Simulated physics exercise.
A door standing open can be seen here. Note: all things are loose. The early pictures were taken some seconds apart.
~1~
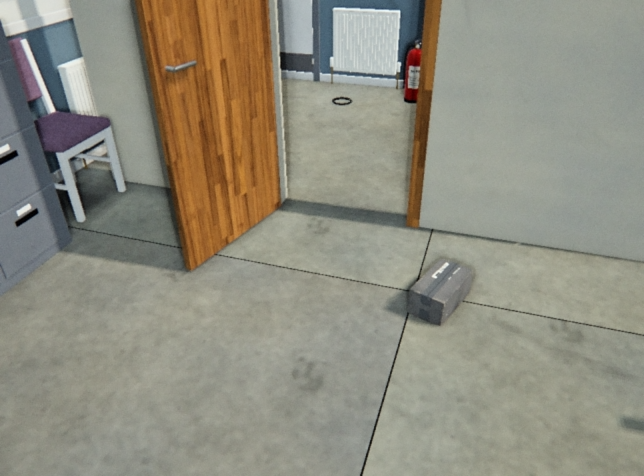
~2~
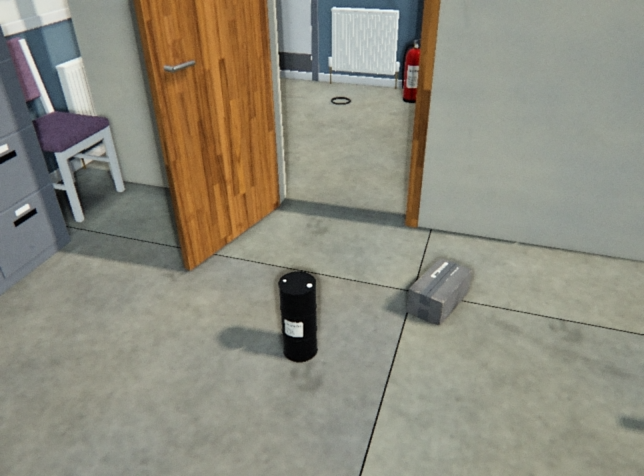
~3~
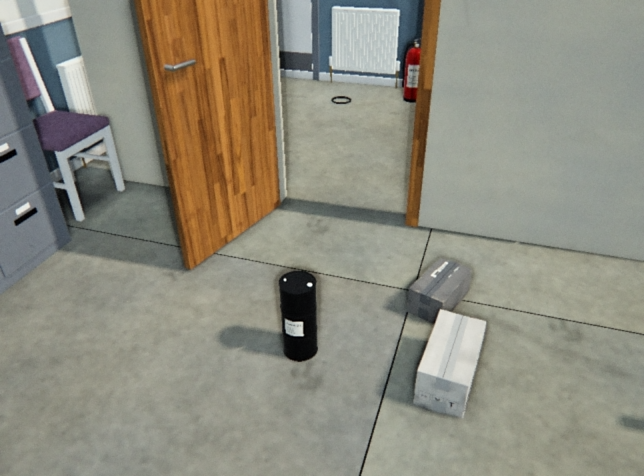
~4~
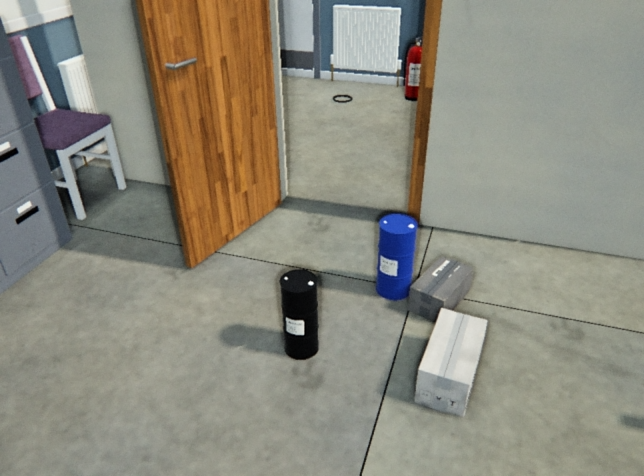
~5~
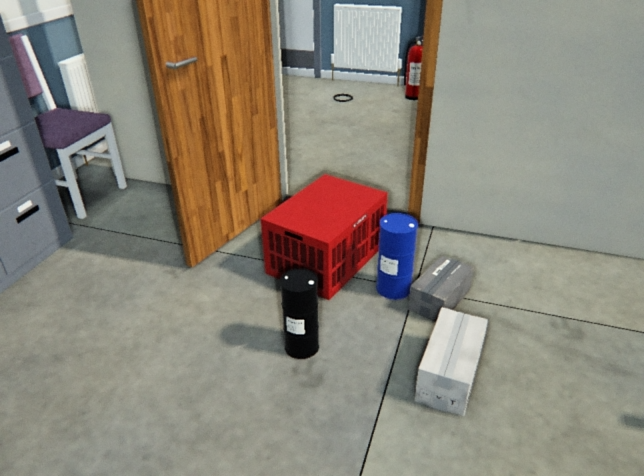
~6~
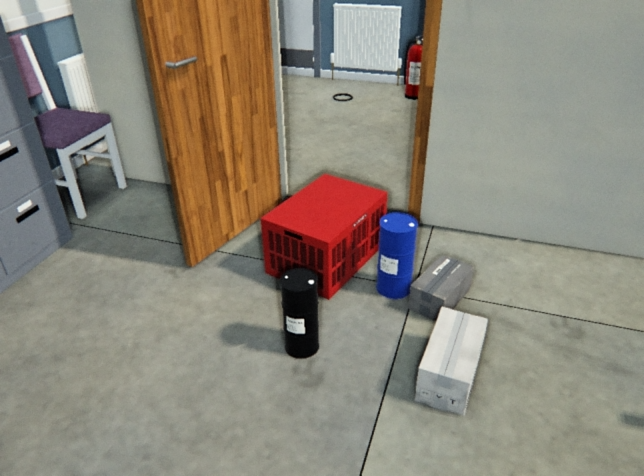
In a room with an open door, canisters, a parcel and a red chest appear.
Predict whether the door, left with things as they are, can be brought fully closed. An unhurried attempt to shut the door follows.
Most likely it will leave a gap.
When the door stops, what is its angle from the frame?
Close to 75 degrees, I'd say.
Then, 0.50 s on from there, door at 95°.
Then, 0.70 s on from there, door at 85°.
Then, 0.90 s on from there, door at 75°.
In the end, door at 73°; all 5 unmoved. At the end, from the last picture's camera, red chest near (332, 232).
